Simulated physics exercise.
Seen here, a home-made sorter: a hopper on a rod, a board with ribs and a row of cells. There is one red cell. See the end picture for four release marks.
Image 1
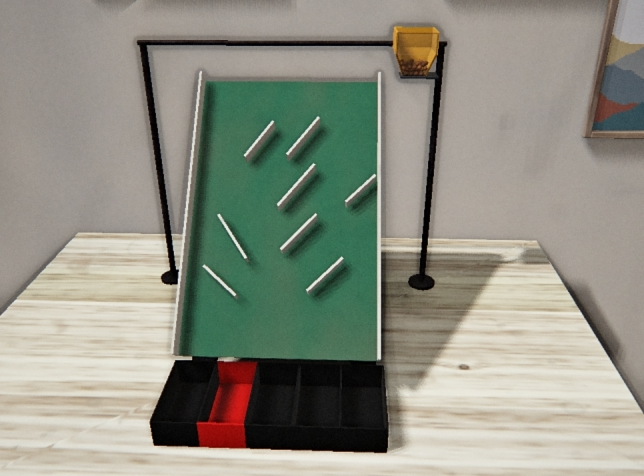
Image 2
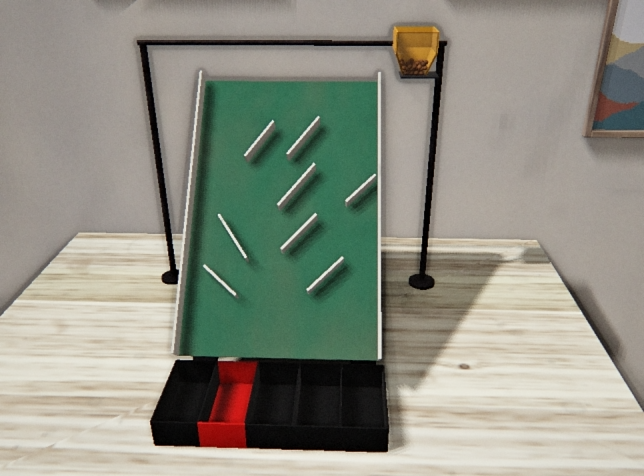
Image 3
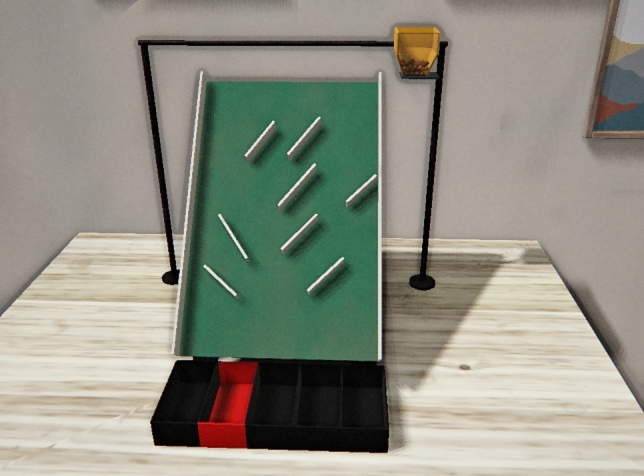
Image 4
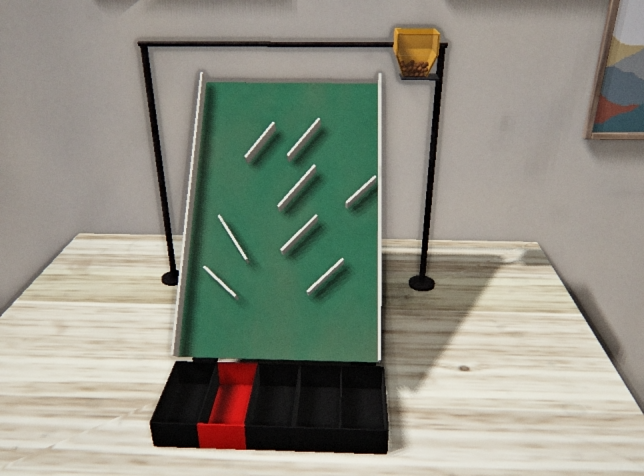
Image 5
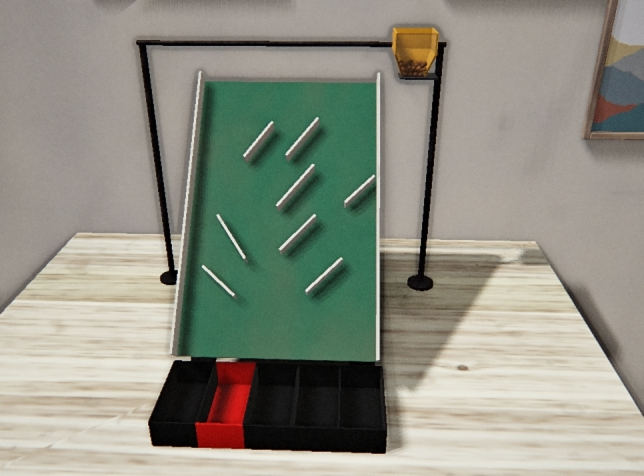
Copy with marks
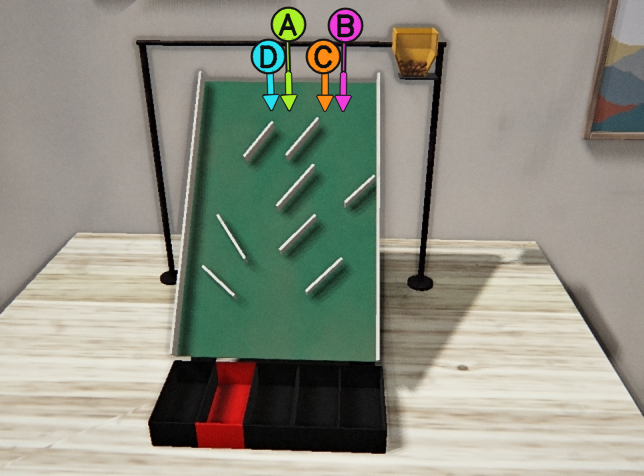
On a pale wooden table, a yellow hopper hanging motionless from a black rod beside a ribbed green board above black and red cells.
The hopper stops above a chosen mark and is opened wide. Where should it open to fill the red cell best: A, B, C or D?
B beats the others.
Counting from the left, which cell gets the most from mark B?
The second from the left.
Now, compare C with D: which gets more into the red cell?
That is mark C.
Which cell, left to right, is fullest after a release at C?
The third.
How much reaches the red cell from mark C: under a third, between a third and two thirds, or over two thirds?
Under a third.
On the marked copy, mark A meets the board at (289, 104); mark B meets the board at (343, 105); mark C meets the board at (325, 105); mark D meets the board at (271, 104).
If A is chosen, a small part in the red cell, most in other cells, a small part outside the box.
If B is chosen, about half in the red cell, about a third in other cells, a stray few held on the board.
If C is chosen, about a quarter in the red cell, most in other cells.
If D is chosen, a small part in the red cell, most in other cells, a stray few outside the box.
